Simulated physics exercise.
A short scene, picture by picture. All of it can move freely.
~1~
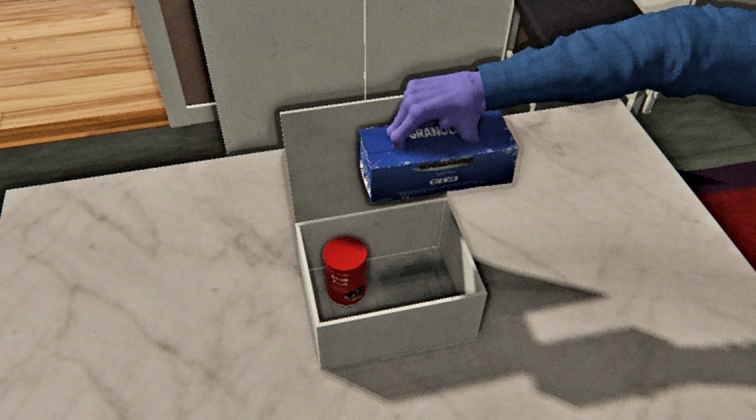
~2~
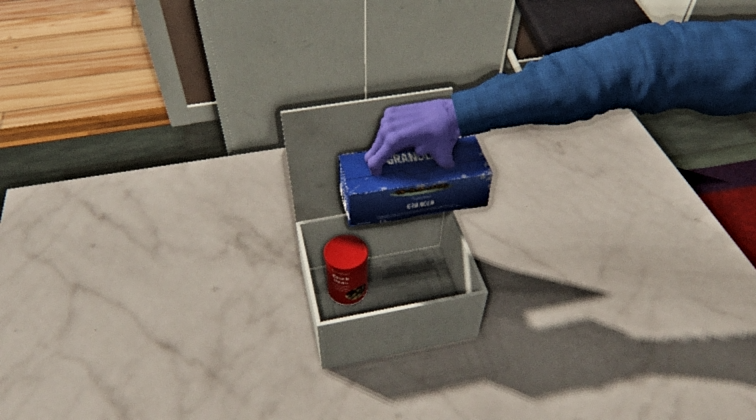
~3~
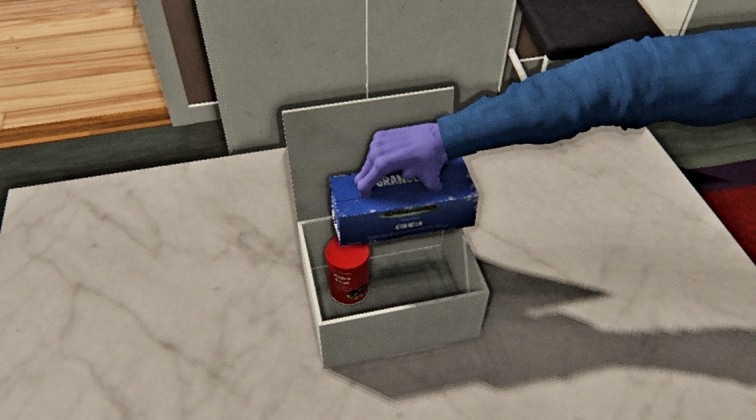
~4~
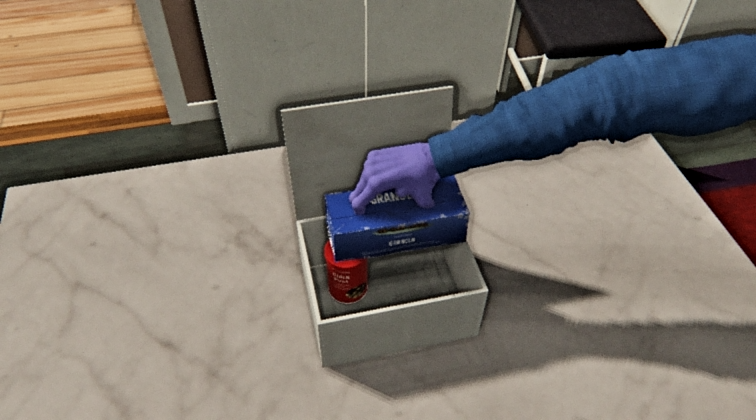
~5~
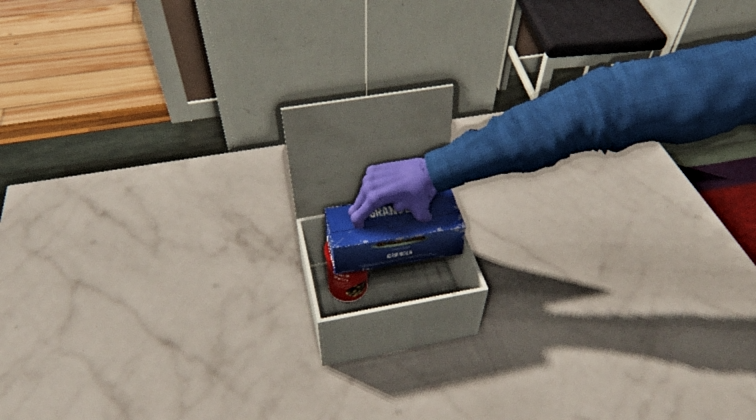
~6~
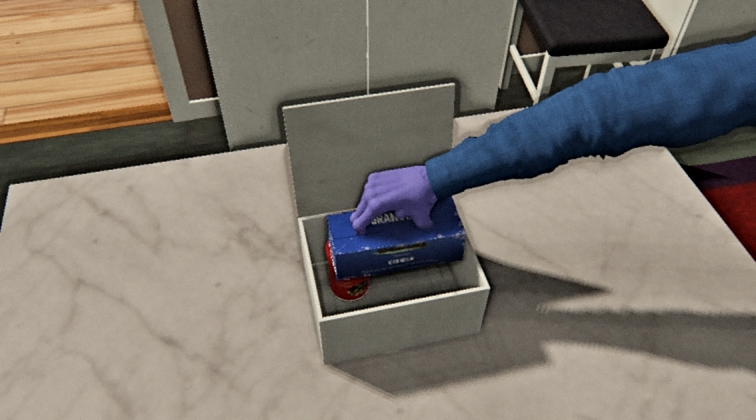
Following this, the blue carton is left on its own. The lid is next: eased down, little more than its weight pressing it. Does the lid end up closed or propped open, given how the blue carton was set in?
The lid ends up closed.
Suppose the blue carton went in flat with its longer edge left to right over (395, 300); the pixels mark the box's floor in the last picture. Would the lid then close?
Result: Lid drops fully.
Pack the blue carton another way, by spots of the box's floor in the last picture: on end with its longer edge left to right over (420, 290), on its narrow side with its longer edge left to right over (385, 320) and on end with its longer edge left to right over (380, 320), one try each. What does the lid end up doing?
First try: The lid remains open; second try: It comes all the way down; third try: It remains open.
Then, 0.90 s on from there, lid starting down; blue carton turned 56° from how it was put near (391, 274).
Then, 1.70 s on from there, lid 53° above the rim; blue carton turned 58° from how it was put near (391, 275).
Then, 2.70 s on from there, lid 26° above the rim; blue carton turned 59° from how it was put near (391, 275).
Then, 5.10 s on from there, lid 12° above the rim; blue carton on its side near (390, 299).
In the end, lid shut; toppled in the box, blue carton; red tin unmoved. At the end, from the last picture's camera, blue carton near (389, 305).
